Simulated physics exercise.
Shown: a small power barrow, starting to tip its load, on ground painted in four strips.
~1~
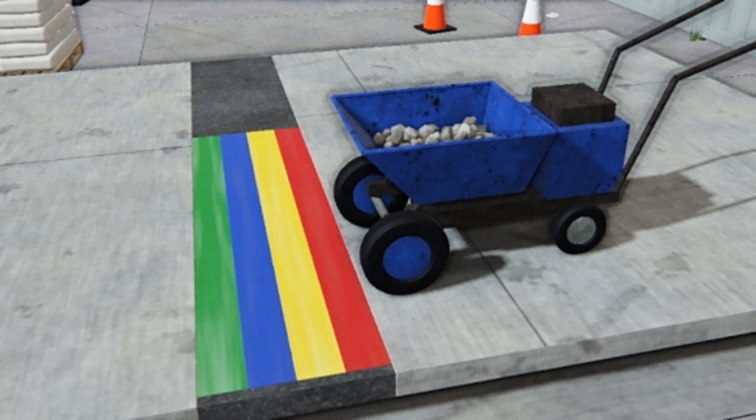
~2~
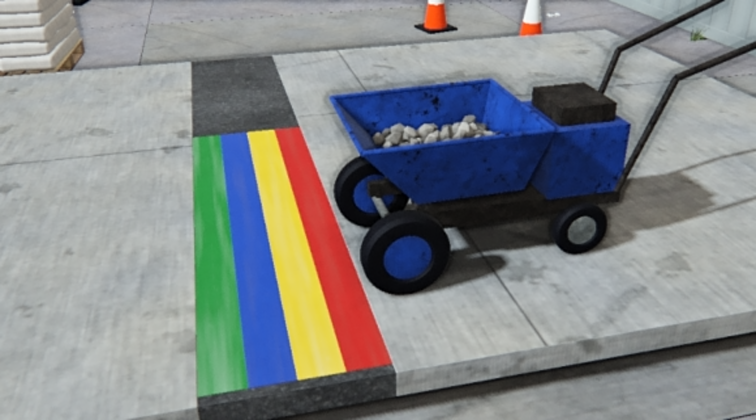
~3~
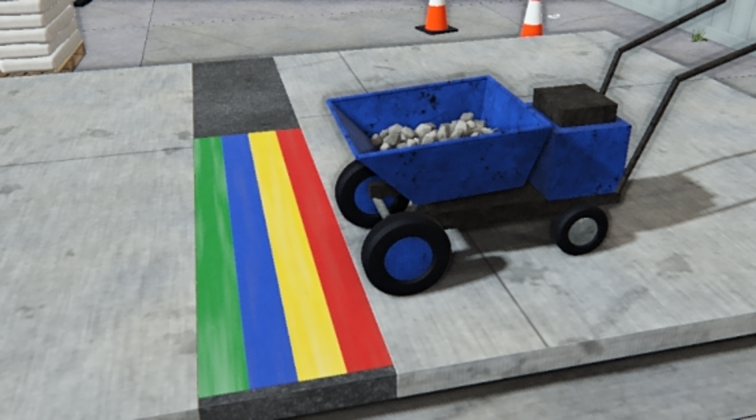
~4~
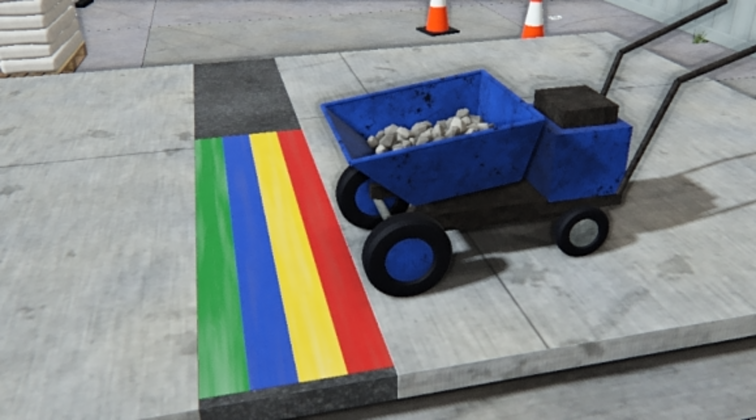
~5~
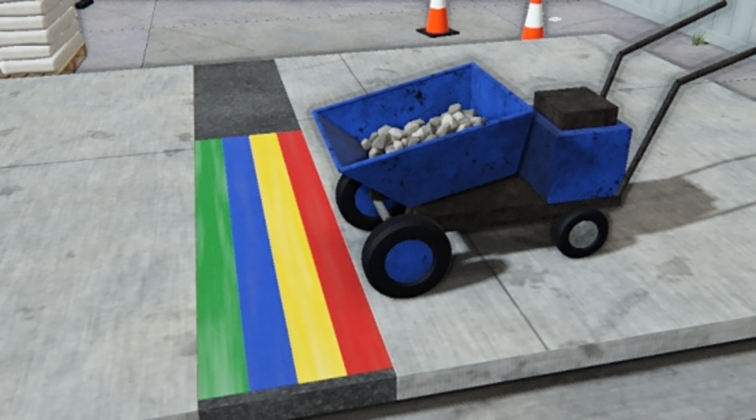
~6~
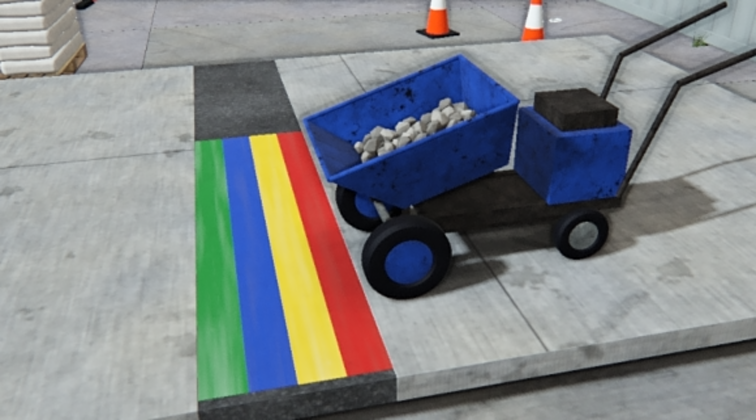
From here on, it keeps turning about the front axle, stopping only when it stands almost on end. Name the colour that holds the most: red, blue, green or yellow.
That would be blue.
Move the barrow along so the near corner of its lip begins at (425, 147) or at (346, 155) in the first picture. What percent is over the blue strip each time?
Roughly 20 per cent, and 30 per cent.
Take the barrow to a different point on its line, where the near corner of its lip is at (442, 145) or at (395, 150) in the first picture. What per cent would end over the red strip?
First place: Around 40 per cent. Second place: Around 0 per cent.
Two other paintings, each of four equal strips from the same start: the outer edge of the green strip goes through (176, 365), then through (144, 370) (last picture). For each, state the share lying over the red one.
I'd estimate some 0 per cent, and then some 0 per cent.
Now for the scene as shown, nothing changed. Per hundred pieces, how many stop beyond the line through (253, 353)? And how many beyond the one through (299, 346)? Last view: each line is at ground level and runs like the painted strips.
Roughly 50 and 90 percent.
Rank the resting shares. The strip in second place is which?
Green.
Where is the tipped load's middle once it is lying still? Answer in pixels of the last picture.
At about (244, 275).
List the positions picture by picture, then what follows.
The first picture shows lip of the skip near (364, 153), level; top of the load near (447, 148), broken stones; red strip near (355, 328); yellow strip near (311, 335); blue strip near (266, 342); green strip near (220, 350).
The second picture shows lip of the skip near (363, 154), level; top of the load near (446, 147).
The third picture shows lip of the skip near (358, 158), tipped barely; top of the load near (457, 137).
The fourth picture shows lip of the skip near (351, 163), tipped a little; top of the load near (453, 134).
The fifth picture shows lip of the skip near (341, 171), tipped a little; top of the load near (461, 134).
The sixth picture shows lip of the skip near (330, 180), tipped clearly; top of the load near (464, 130); red strip near (357, 332); yellow strip near (313, 339); blue strip near (267, 346); green strip near (221, 353).
Shortly afterwards, skip tipped steeply; the whole lot in the skip.
Next, skip tipped right over; the bulk in the skip; a little over the blue strip.
Some moments later, skip tipped right over; near a quarter in the skip; near half over the blue strip; near a quarter over the green strip; a little off the paint.
In the end, skip tipped right over; a little in the skip; none at all over the red strip; only a few over the yellow strip; near half over the blue strip; near a quarter over the green strip; a little off the paint.
